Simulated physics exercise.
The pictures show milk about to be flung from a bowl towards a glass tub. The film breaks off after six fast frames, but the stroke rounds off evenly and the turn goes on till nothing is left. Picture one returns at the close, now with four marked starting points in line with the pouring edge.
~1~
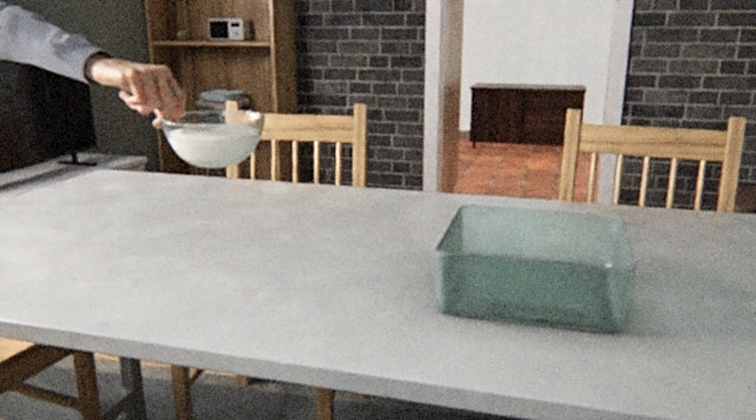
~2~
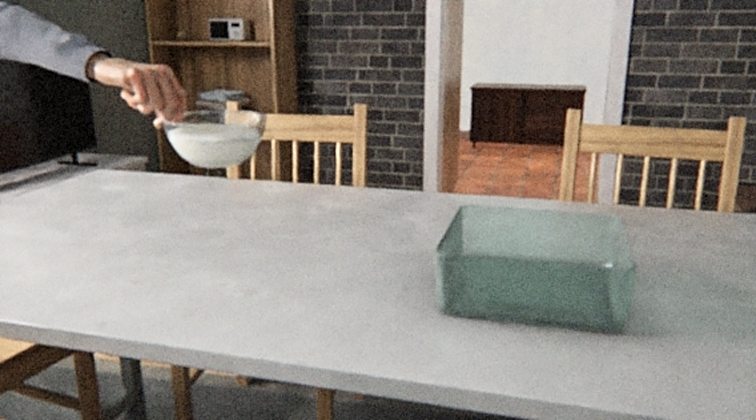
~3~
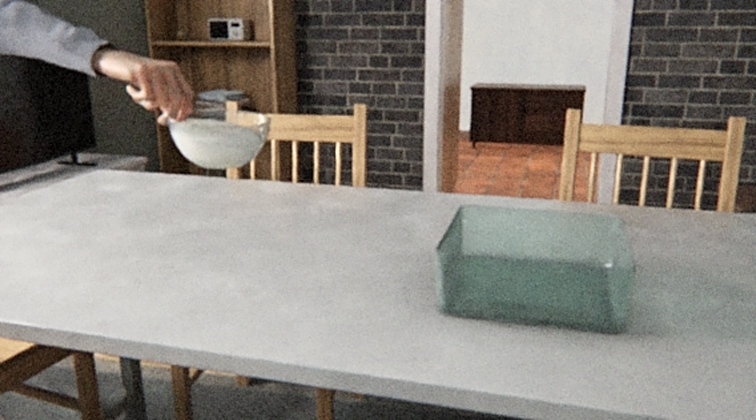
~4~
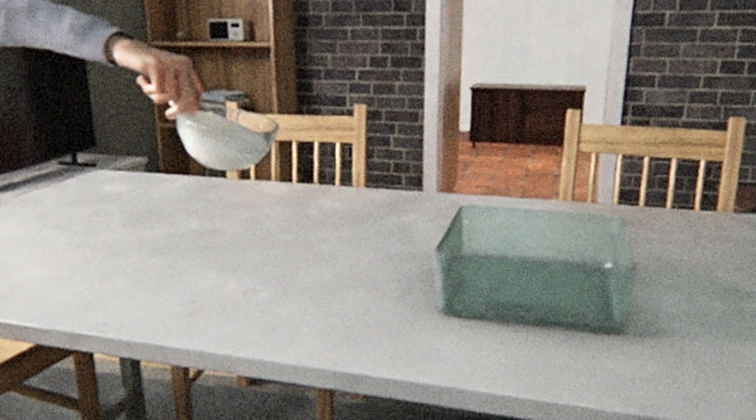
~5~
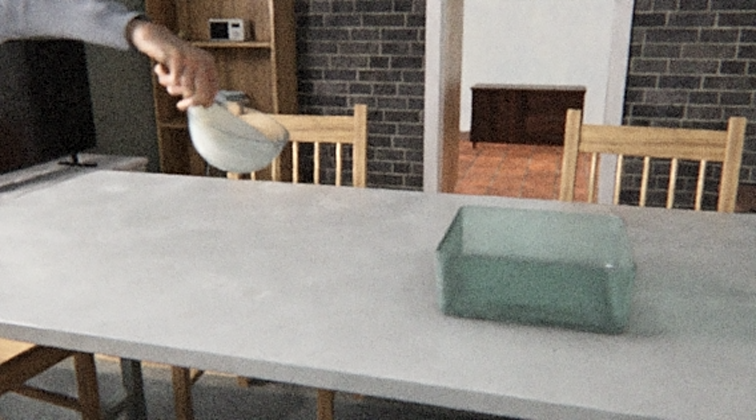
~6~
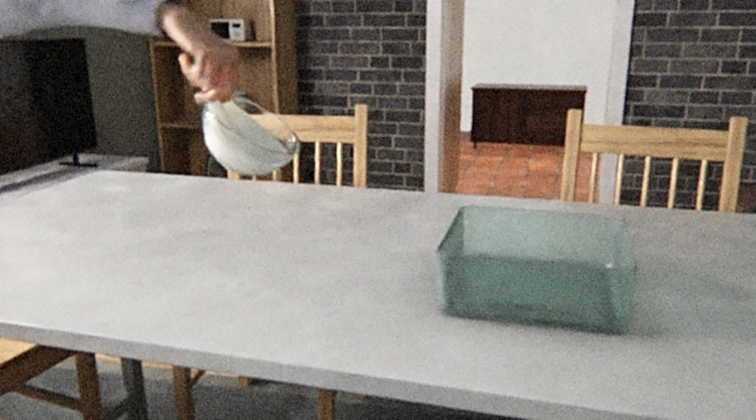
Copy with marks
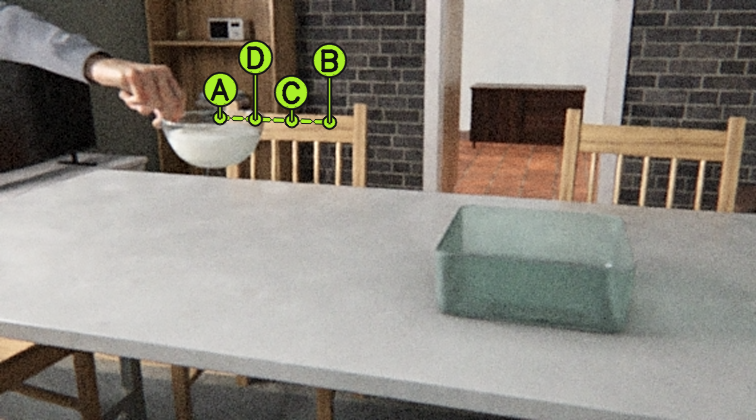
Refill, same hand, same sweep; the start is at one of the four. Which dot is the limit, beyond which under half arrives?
That is spot B.
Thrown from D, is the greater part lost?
Yes, it does.
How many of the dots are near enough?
One.
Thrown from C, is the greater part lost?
Yes, it does.
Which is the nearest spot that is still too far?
Spot C.
In lime, A at (220, 117); B at (329, 122); C at (291, 120); D at (255, 119).
Choosing A, about 0 % lands in the tub, 100 % falls short.
Choosing B, about 69 % lands in the tub, 7 % falls short and 23 % goes beside or beyond.
Choosing C, about 5 % lands in the tub, 91 % falls short and 4 % goes beside or beyond.
Choosing D, about 0 % lands in the tub, 98 % falls short.
